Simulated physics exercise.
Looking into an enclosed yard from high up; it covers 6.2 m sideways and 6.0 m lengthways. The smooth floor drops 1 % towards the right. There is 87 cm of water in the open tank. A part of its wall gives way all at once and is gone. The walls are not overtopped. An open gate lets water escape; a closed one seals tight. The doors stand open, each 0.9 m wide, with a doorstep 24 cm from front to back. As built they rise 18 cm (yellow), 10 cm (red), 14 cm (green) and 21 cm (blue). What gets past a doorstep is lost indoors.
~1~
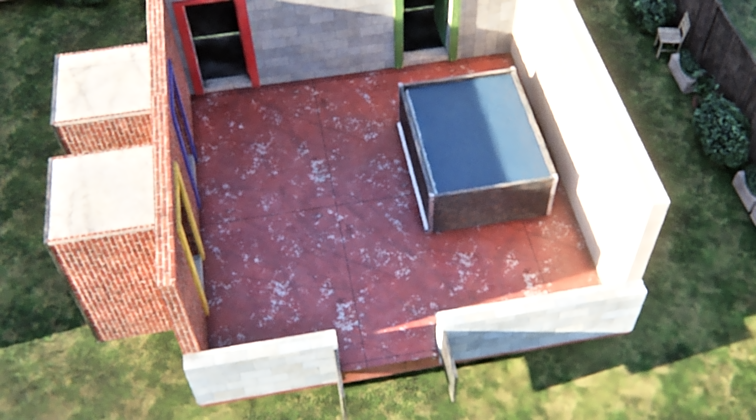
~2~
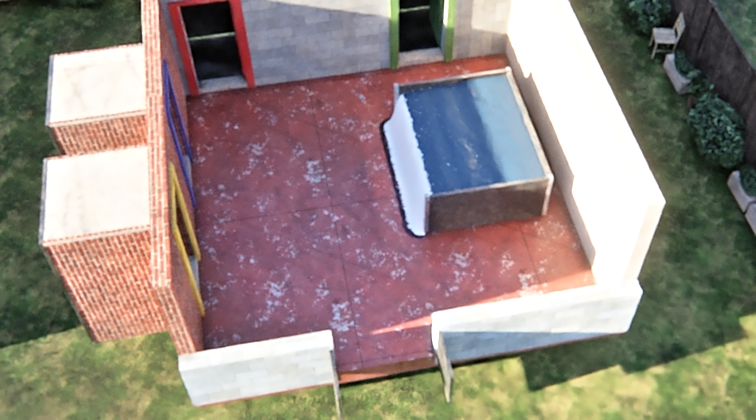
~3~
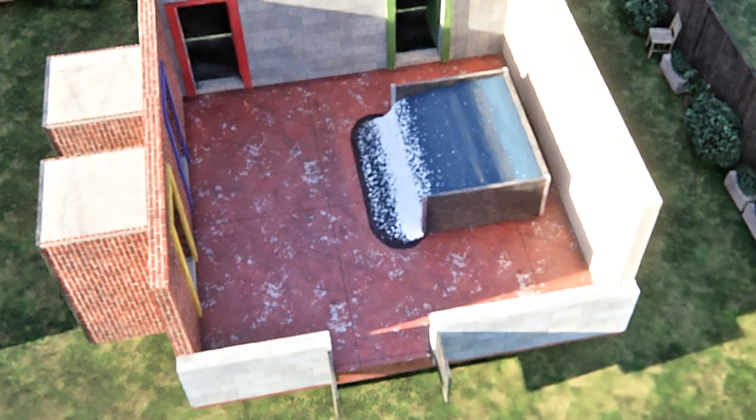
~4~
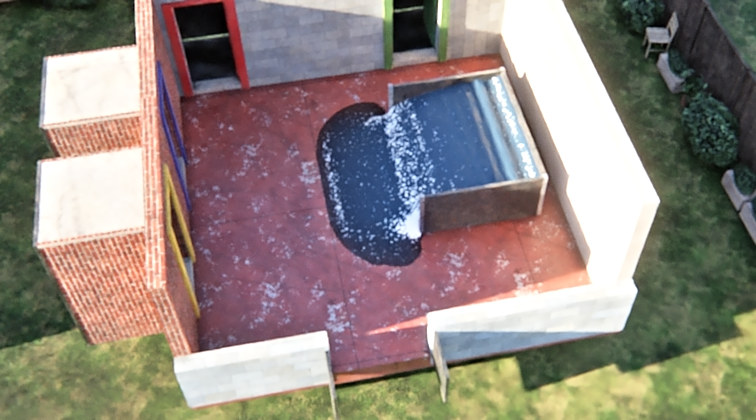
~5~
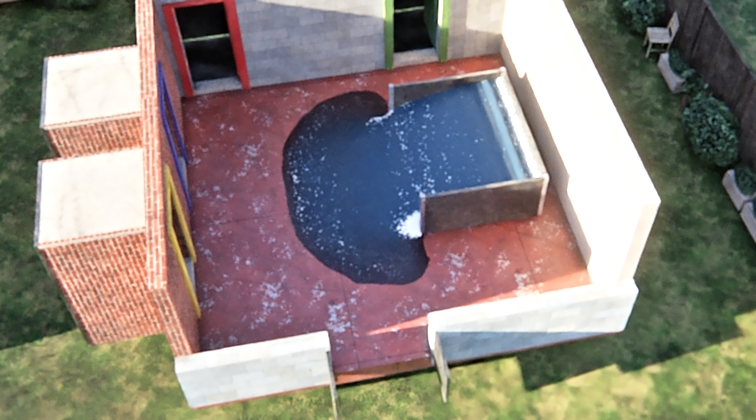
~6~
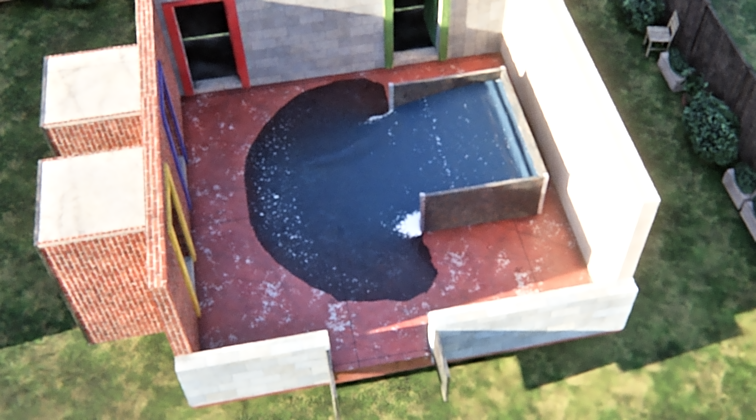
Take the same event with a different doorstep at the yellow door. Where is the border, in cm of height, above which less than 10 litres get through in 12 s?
At least 29 cm or so.
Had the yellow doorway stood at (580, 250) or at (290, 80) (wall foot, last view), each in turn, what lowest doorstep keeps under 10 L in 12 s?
Roughly 17 and 17 cm.
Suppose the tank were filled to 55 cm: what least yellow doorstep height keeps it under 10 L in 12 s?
Some 17 cm.
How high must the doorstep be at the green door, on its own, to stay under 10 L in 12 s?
About 12.5 cm at green.
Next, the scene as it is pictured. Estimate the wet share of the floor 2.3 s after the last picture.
Near 65 per cent is wet.
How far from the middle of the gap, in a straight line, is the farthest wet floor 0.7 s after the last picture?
Some 4.6 m out.
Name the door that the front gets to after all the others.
Last comes the green one.
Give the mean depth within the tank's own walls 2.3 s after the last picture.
Roughly 17 cm on average.
Then, 0.7 s after the last picture water covers 60 % of the floor, deepest (44 cm) near (188, 185); 28 cm at the yellow door, 3 litres in over its 18 cm doorstep.
Then, 2.3 s after the last picture water covers 65 % of the floor, deepest (40 cm) near (204, 380); 26 cm at the yellow door, 81 litres in over its 18 cm doorstep.
Then, 11.3 s after the last picture water covers 100 % of the floor, deepest (16 cm) near (533, 225); 3 cm at the yellow door, 96 litres in over its 18 cm doorstep.
At the yellow door as built, the water peaked near 33 cm, 1.5 s after the last picture.
With a doorstep of 23.5 cm, 38 litres would have come in within the 12 s; with 32 cm, 3 litres. So under 10 litres takes about 29 cm.
